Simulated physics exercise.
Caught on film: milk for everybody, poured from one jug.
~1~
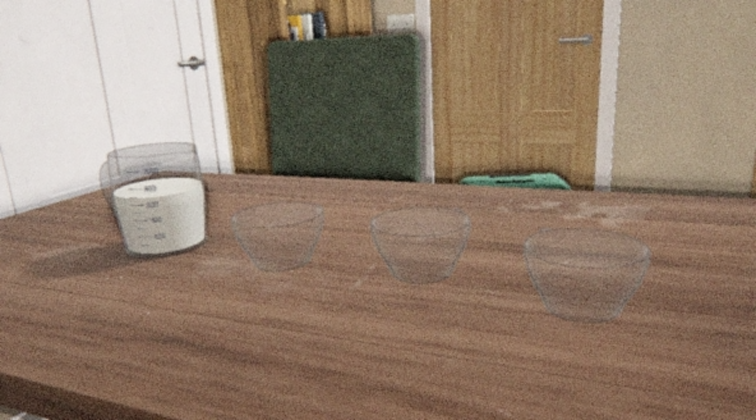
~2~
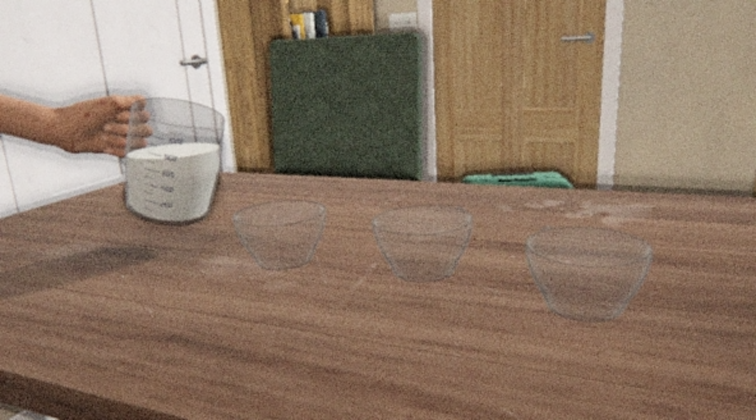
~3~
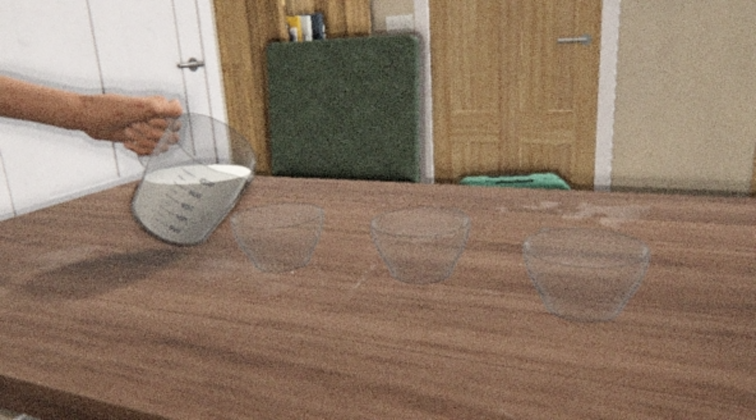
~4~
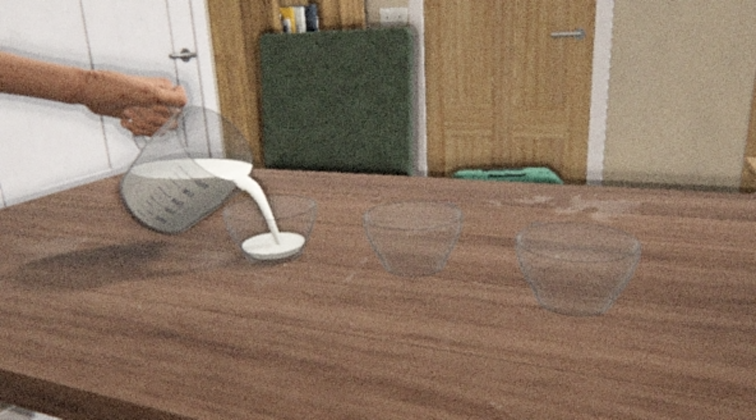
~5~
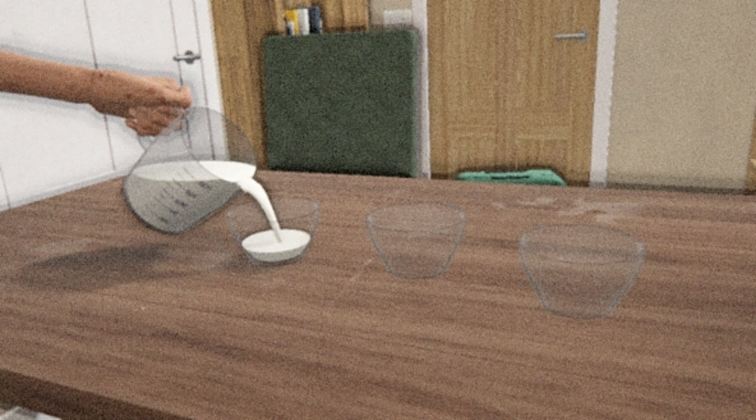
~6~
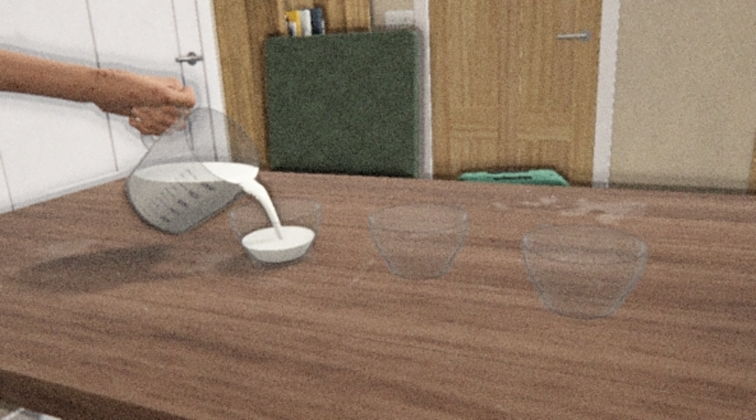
A hand enters from the left, grips a clear jug of milk on a brown wooden table, lifts it and carries it slightly right, tilting it. Seen from just above the tabletop, three clear cups stand in a row to the right, before a dark green panel and wooden door. Milk streams into the nearest cup, its level rising, while the view shifts very slightly.
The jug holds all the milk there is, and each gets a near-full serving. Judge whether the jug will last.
Looks like it's going to give out before the final one.
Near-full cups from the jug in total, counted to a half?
Estimate: Near 2.0 servings.
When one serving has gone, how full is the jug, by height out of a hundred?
Level: Near 30 per cent.
Soon after, the first is about two thirds full.
Later, the first is done and the jug has about half of its load.
In the end, the jug is empty with two filled and the next at a little of a serving.
